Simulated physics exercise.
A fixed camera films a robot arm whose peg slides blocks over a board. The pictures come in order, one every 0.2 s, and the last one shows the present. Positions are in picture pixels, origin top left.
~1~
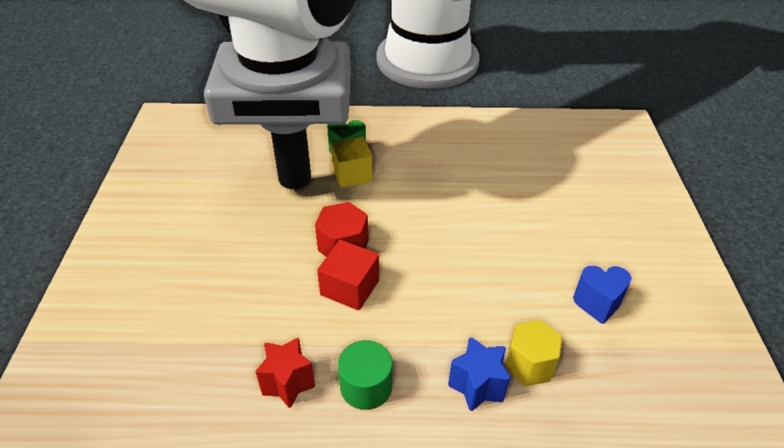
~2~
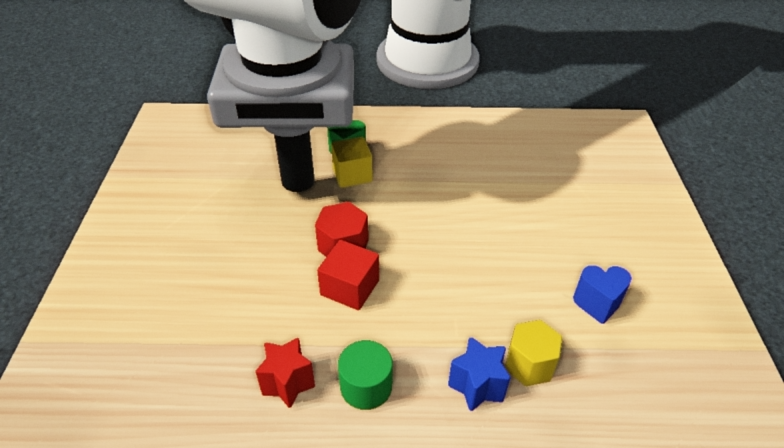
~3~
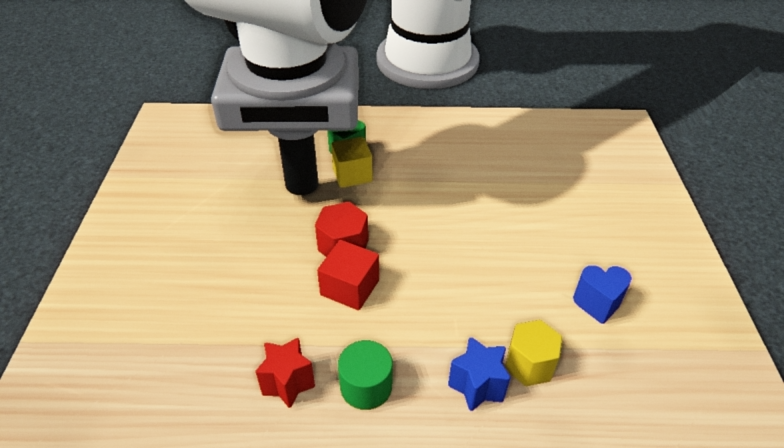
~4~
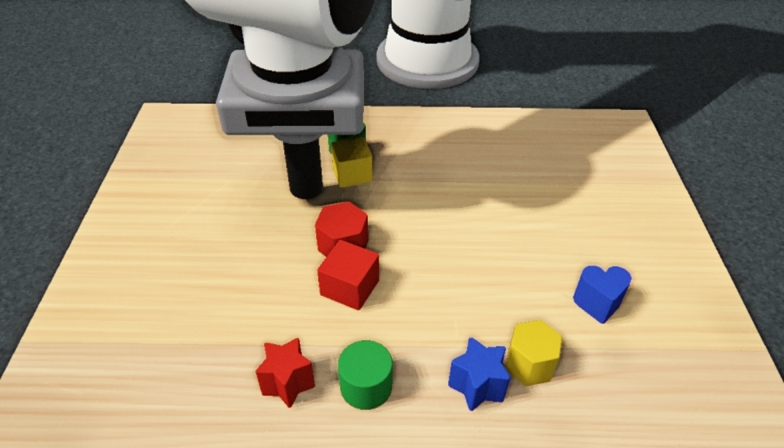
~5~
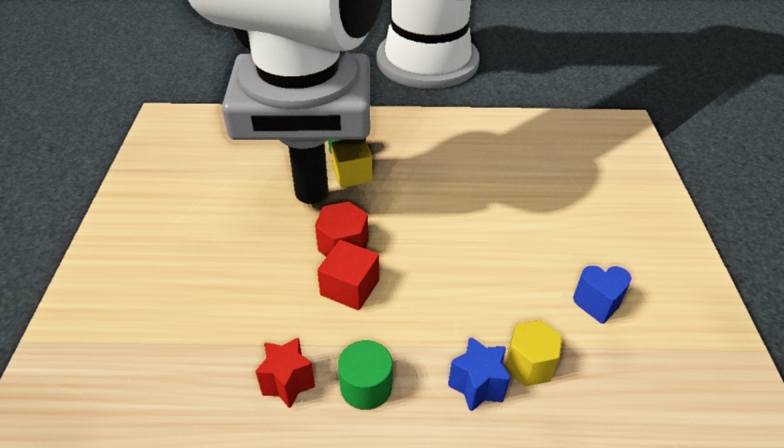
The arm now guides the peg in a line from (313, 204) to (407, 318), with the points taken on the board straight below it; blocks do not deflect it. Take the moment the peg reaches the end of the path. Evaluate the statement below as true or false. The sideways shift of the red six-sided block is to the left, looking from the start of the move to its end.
That is true.
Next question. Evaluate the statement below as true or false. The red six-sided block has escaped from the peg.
The statement is incorrect.
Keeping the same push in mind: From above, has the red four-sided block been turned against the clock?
No, that is not how it ends up.
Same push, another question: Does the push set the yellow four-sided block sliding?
No, that is not how it ends up.
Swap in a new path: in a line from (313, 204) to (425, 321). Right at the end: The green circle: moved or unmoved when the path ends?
That block will leave its spot.
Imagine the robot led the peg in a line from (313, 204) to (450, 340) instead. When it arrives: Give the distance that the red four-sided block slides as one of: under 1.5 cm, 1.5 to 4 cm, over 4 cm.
It's set to move over 4 cm.
What follows on the original path. One third of the way, peg at (341, 228); red six-sided block at (360, 240); red four-sided block at (359, 286), turned 15° clockwise.
Two thirds of the way, peg at (372, 266); red six-sided block at (402, 277), turned 20° anticlockwise; red four-sided block at (376, 314), turned 85° clockwise.
At the end, peg at (408, 308); red six-sided block at (449, 318), turned 35° anticlockwise; red four-sided block at (385, 331), turned 110° clockwise; yellow four-sided block not moved; green circle at (359, 376).
